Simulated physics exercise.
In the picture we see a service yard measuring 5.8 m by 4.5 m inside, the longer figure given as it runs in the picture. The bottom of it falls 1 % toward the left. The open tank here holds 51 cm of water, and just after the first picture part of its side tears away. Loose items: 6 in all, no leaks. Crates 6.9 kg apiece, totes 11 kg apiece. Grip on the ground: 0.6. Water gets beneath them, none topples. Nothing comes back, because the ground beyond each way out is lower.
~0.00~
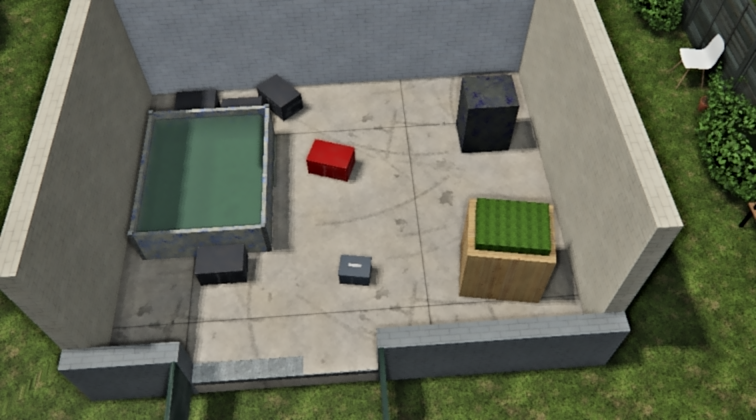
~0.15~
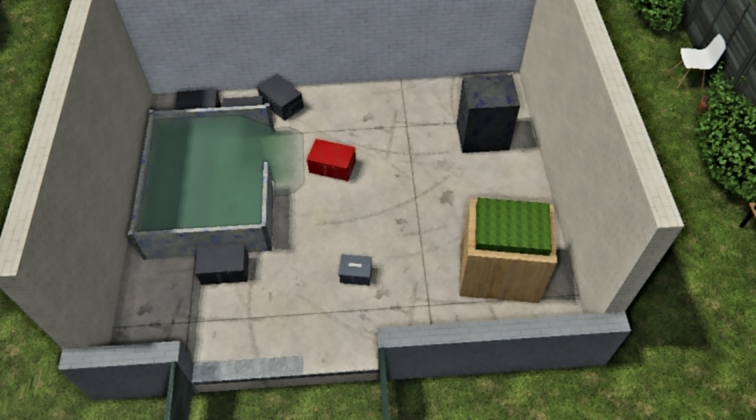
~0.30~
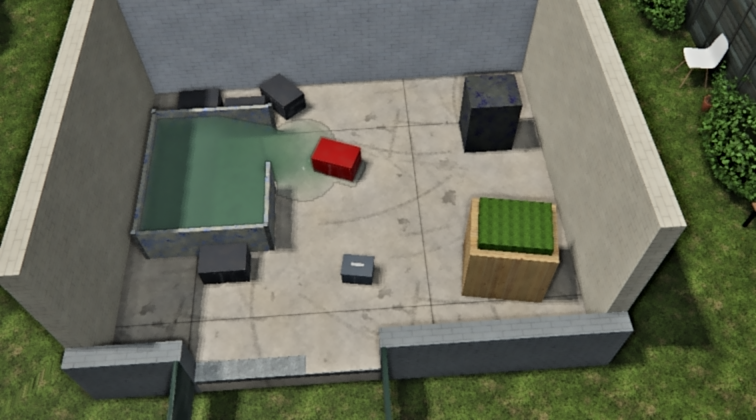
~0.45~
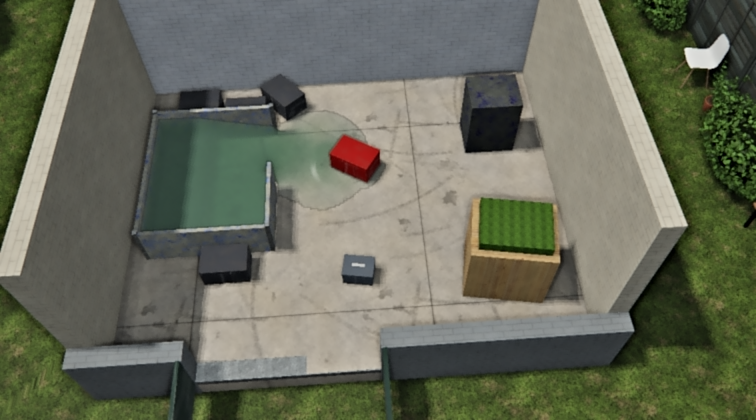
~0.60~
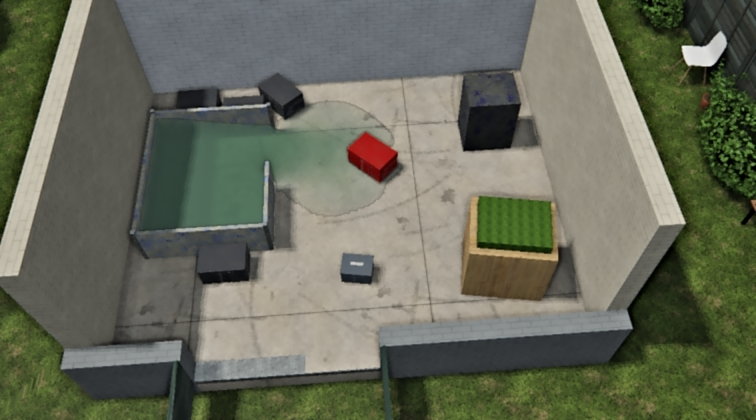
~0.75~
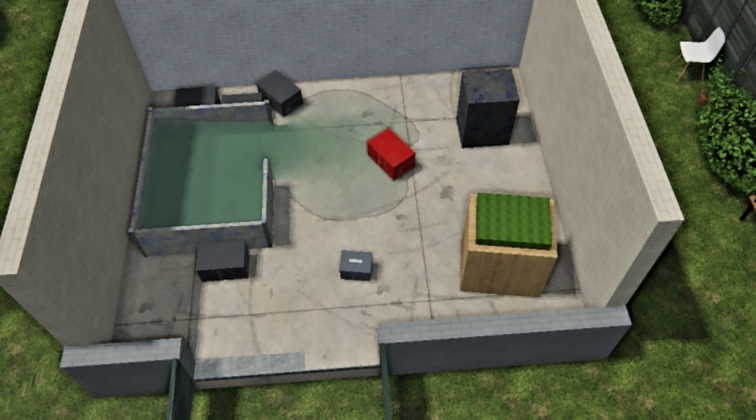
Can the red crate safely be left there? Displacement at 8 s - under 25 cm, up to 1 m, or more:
Washed away.
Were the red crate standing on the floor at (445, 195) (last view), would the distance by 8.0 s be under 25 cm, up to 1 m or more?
Well, it is shoved a long way.
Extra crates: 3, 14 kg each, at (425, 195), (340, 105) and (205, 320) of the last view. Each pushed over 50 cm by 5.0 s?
Well, in that order it's higher, higher and lower.
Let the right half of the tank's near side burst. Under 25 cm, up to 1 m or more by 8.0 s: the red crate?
I'd say the red crate scarcely moves.
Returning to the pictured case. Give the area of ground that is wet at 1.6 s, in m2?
Wet: Near 13 m2.
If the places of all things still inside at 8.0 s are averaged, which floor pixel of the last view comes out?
Roughly at (260, 182).
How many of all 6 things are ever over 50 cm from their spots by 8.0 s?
It adds up to 2.
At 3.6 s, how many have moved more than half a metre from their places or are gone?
I count 1.
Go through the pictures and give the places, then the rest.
In the first frame, the red crate at (331, 153) rests on the ground; 3.2 m2 under water; 0 of 6 have shifted.
In the second frame, the red crate at (331, 153), on the bottom; water covers 3.7 m2; 0 of 6 have shifted.
In the third frame, the red crate at (336, 153), on the bottom, 4 cm from its start; water covers 4.2 m2; 0 of 6 have shifted.
In the fourth frame, the red crate at (355, 152) rests on the ground, 29 cm from its start; water covers 5.0 m2; 1 of 6 have shifted.
In the fifth frame, the red crate at (373, 150), on the bottom, 57 cm from its start; 5.9 m2 under water; 1 of 6 have shifted.
In the sixth frame, the red crate at (391, 147) rests on the ground, 85 cm from its start; 6.9 m2 under water; 1 of 6 have shifted.
After 1.6 s the red crate is near (480, 152), 2.1 m from its start, aground; 0 of 6 are out; 0 afloat.
After 3.6 s the red crate is near (536, 190), 2.9 m from its start, afloat; 0 of 6 are out; 1 afloat.
After 5.6 s the red crate is near (453, 177), 1.8 m from its start, afloat; 0 of 6 are out; 1 afloat.
After 8.0 s the red crate is near (312, 227), 1.3 m from its start, afloat; 0 of 6 are out; 3 afloat.
